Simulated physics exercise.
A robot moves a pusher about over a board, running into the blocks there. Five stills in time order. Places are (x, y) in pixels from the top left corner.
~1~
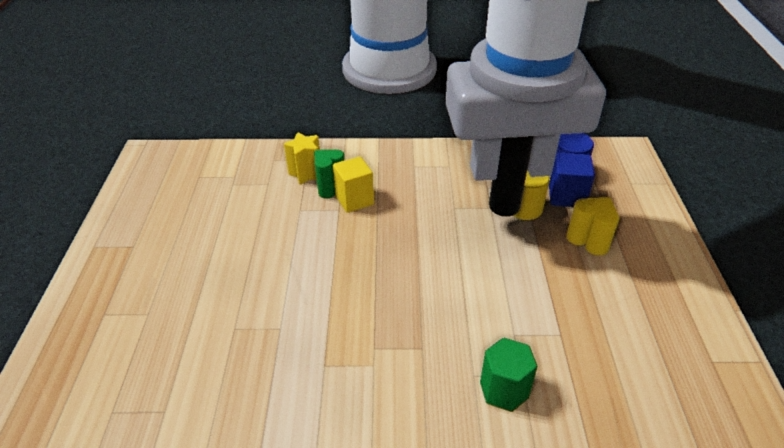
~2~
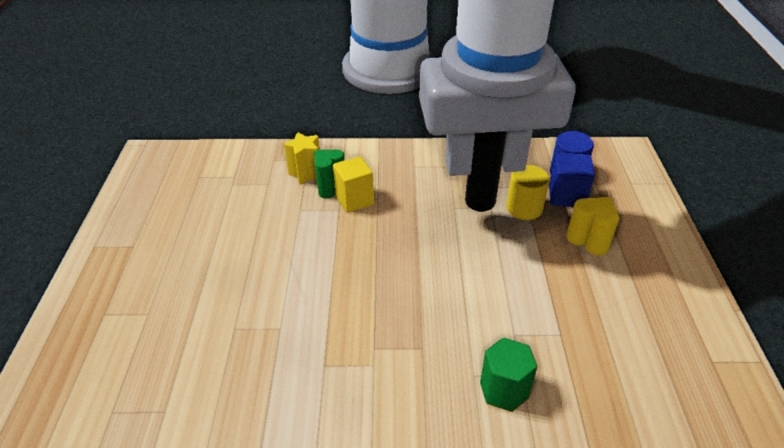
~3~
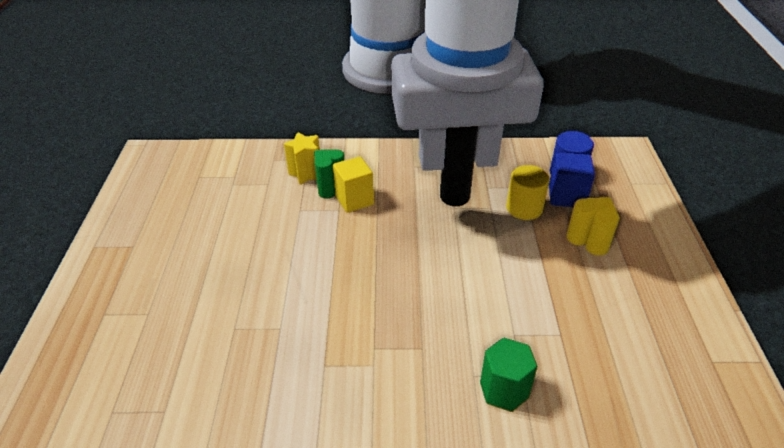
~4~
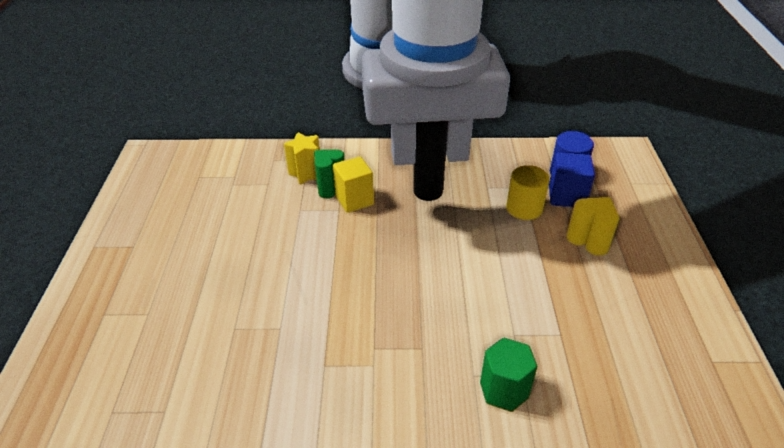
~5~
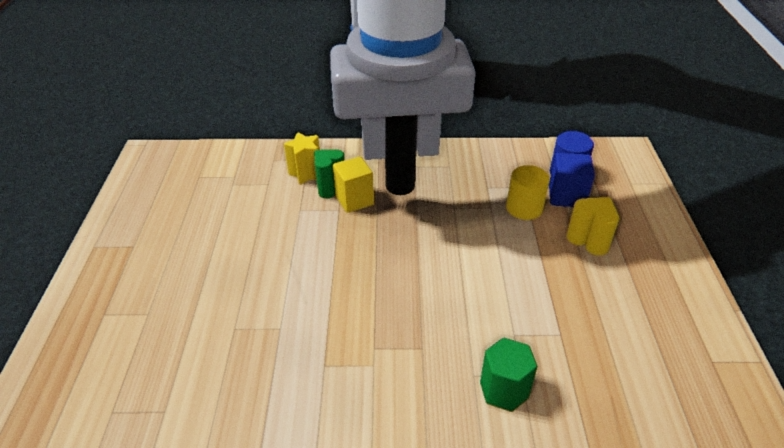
A robot arm slides its black pusher left across the board's far side, touching no blocks.
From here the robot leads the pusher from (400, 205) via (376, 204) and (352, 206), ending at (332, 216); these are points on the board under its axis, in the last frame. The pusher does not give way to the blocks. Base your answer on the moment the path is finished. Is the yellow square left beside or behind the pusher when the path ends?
Answer: Yes.
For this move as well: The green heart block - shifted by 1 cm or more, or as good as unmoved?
Once the path ends, it is somewhere new.
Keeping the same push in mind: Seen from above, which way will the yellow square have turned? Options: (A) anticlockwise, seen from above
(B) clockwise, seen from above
B (clockwise, seen from above)
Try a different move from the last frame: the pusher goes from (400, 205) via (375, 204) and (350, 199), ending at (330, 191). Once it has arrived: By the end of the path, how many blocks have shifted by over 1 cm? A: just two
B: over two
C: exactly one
The answer is B.
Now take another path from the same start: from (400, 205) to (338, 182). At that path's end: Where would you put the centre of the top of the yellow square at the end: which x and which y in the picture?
Pixel (328, 171).
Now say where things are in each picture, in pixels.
The first frame shows tip of the pusher (504, 208), middles of tops, yellow star block (302, 142), green heart block (327, 156), yellow square (353, 168).
The second frame shows pusher (480, 203), nothing pushed.
The third frame shows pusher (455, 198), nothing pushed.
The fourth frame shows pusher (428, 193), nothing pushed.
The fifth frame shows pusher (400, 188), yellow star block (302, 142), green heart block (327, 156), yellow square (353, 168).
On the path given first. Halfway along, pusher (363, 187); yellow star block (300, 138), turned 20° anticlockwise; green heart block (312, 152), turned 35° clockwise; yellow square (327, 167).
At the end, pusher (330, 199); yellow star block (296, 135), turned 15° anticlockwise; green heart block (306, 150), turned 45° clockwise; yellow square (306, 169), turned 50° clockwise.
